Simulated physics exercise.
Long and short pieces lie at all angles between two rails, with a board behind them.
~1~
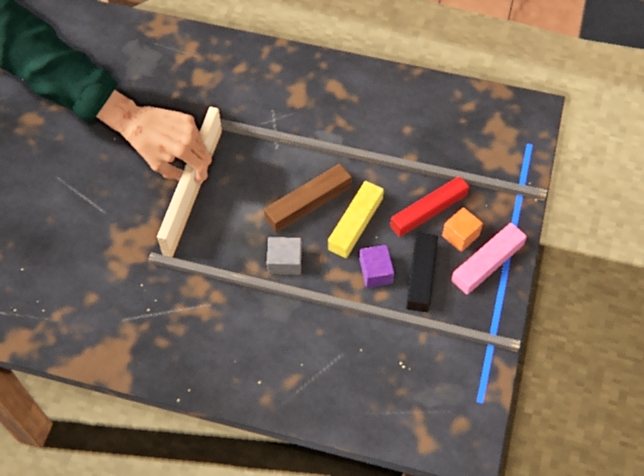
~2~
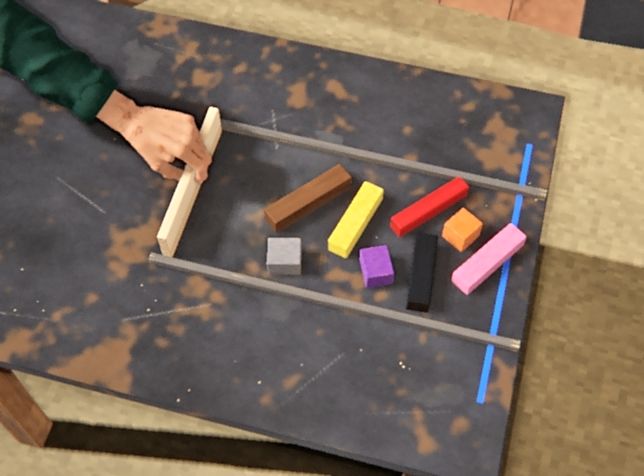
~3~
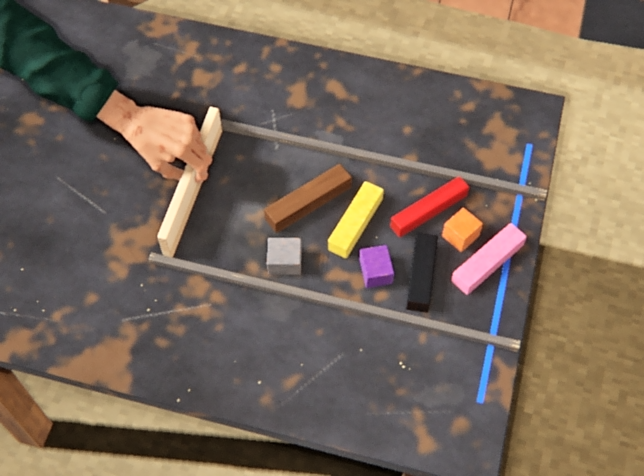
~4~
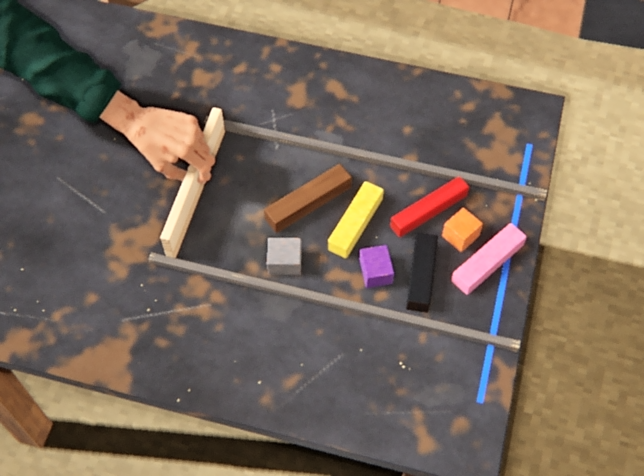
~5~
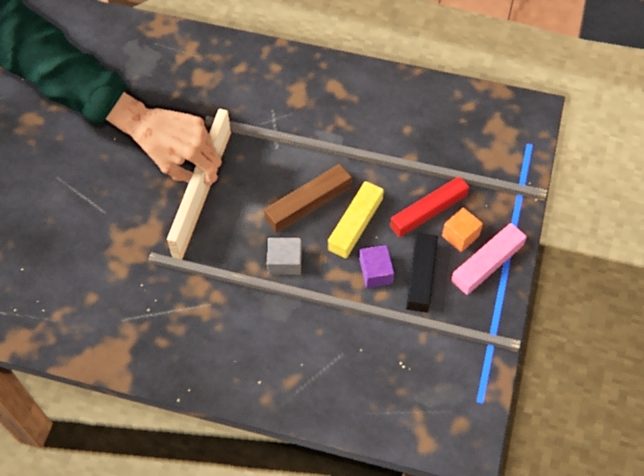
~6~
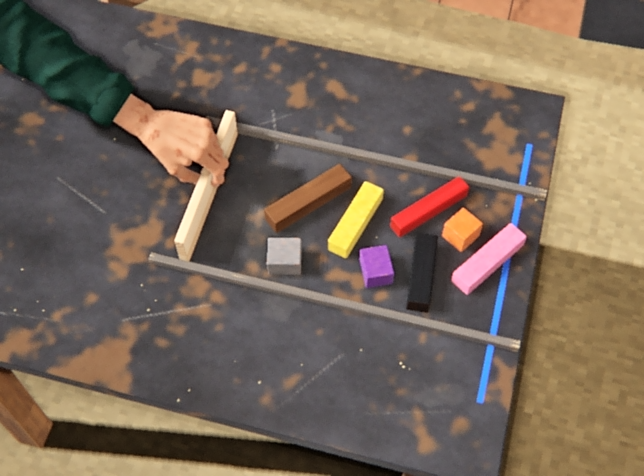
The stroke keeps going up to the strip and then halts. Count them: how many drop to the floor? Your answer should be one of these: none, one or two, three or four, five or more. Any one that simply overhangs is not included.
The count is five or more.
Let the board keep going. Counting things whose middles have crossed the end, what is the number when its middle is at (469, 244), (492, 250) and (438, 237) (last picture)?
By position: 3 / 5 / 1.
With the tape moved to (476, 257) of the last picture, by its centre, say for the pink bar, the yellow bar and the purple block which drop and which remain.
In this case the pink bar drops; next, the yellow bar does not drop; last, the purple block does not drop.
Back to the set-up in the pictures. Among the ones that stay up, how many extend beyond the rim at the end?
I get 1.
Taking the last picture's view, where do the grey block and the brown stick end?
You'll find the grey block at roughly (515, 314) and the brown stick at roughly (522, 242).
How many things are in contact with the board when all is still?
The count in contact is 2.
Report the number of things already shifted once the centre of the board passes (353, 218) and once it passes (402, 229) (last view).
Answer - first 6, then 8.
A little later, none off yet; pink bar at rest near (489, 259); orange block at rest near (463, 230); black stick at rest near (422, 272).
When it is over, the number that fall off is five or more; down, yellow bar, purple block, red stick, black stick, orange block and pink bar.
